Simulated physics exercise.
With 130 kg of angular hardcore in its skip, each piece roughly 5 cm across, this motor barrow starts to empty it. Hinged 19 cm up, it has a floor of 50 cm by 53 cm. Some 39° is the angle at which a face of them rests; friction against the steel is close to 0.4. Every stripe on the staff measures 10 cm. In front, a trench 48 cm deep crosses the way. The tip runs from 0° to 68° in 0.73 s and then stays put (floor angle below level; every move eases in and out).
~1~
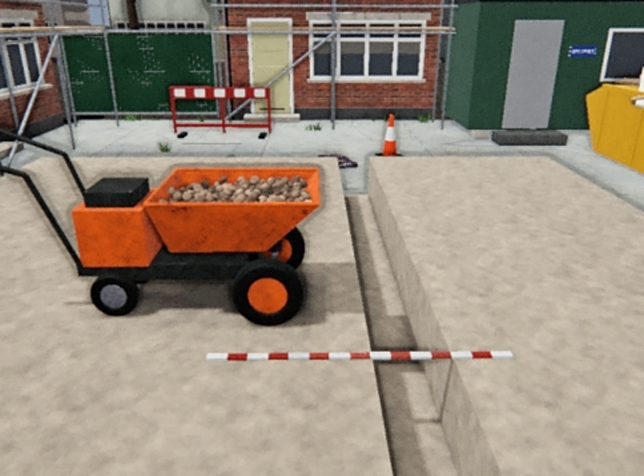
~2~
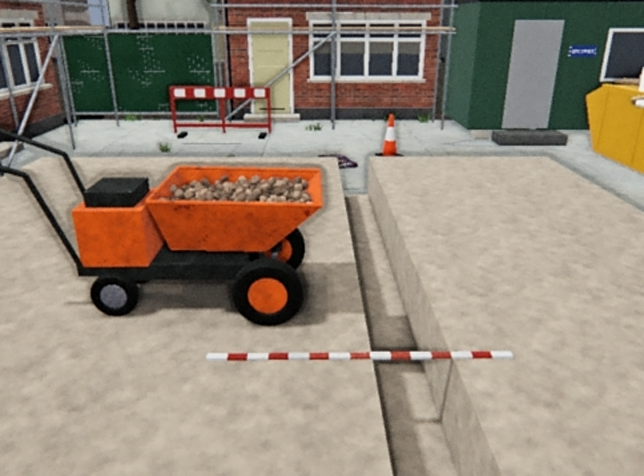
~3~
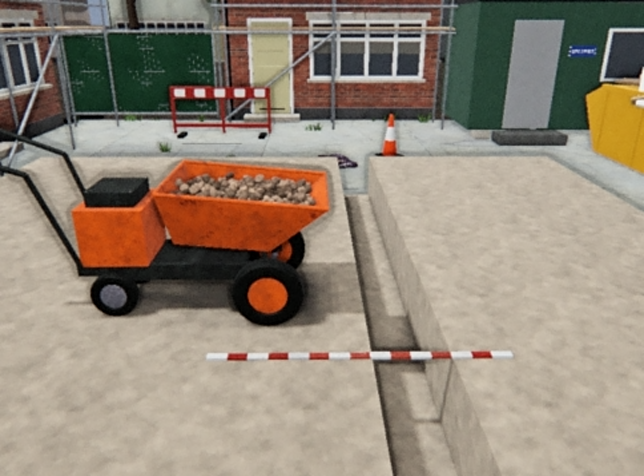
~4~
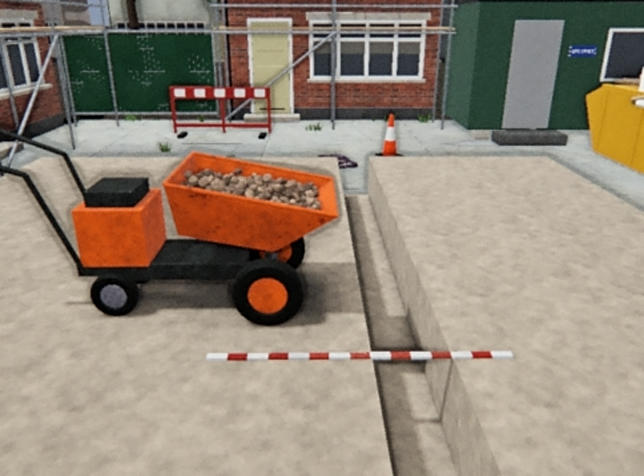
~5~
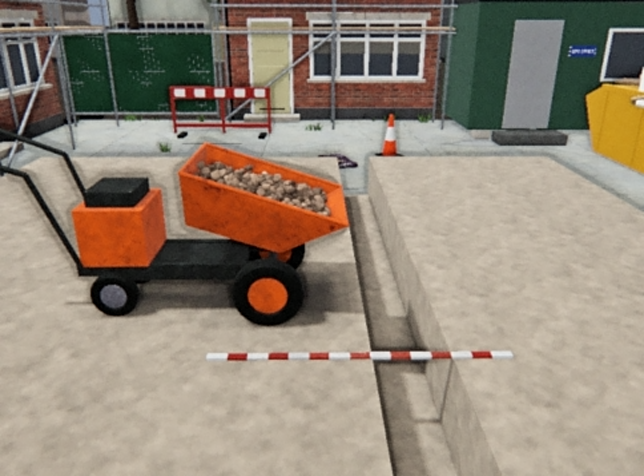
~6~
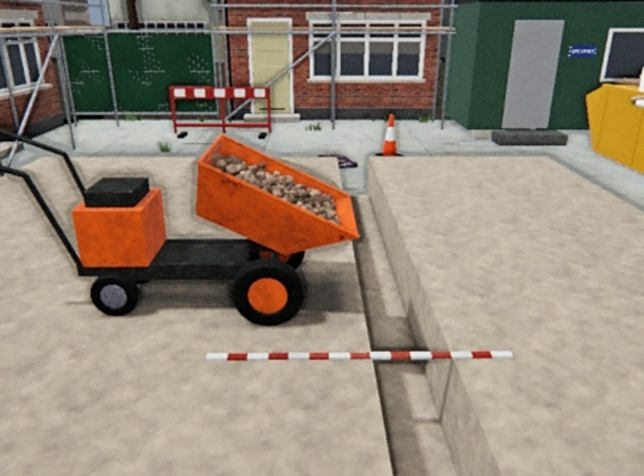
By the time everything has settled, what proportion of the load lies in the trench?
About 97 percent of the load.
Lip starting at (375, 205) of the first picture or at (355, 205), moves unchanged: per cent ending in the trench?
Near 30 then near 65 percent.
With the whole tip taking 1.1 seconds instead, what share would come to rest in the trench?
Estimate: About 100 %.
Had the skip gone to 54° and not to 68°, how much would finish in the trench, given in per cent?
Then close to 45 per cent.
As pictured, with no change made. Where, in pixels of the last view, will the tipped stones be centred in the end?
Around (398, 352).
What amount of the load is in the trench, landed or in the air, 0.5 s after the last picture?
About 25 per cent by then.
Then, 0.2 s after the last picture the floor is at 58°, 100 % in the skip; the foremost stones are at (368, 258).
Then, 0.5 s after the last picture the floor is at 68°, 76 % in the skip, 24 % in the trench; the foremost stones are at (425, 352).
Then, 0.9 s after the last picture the floor is at 68°, 25 % in the skip, 72 % in the trench, 3 % past the trench; the foremost stones are at (500, 299).
Then, 2.8 s after the last picture the floor is at 68°, 0 % in the skip, 97 % in the trench, 3 % past the trench; the foremost stones are at (532, 299).
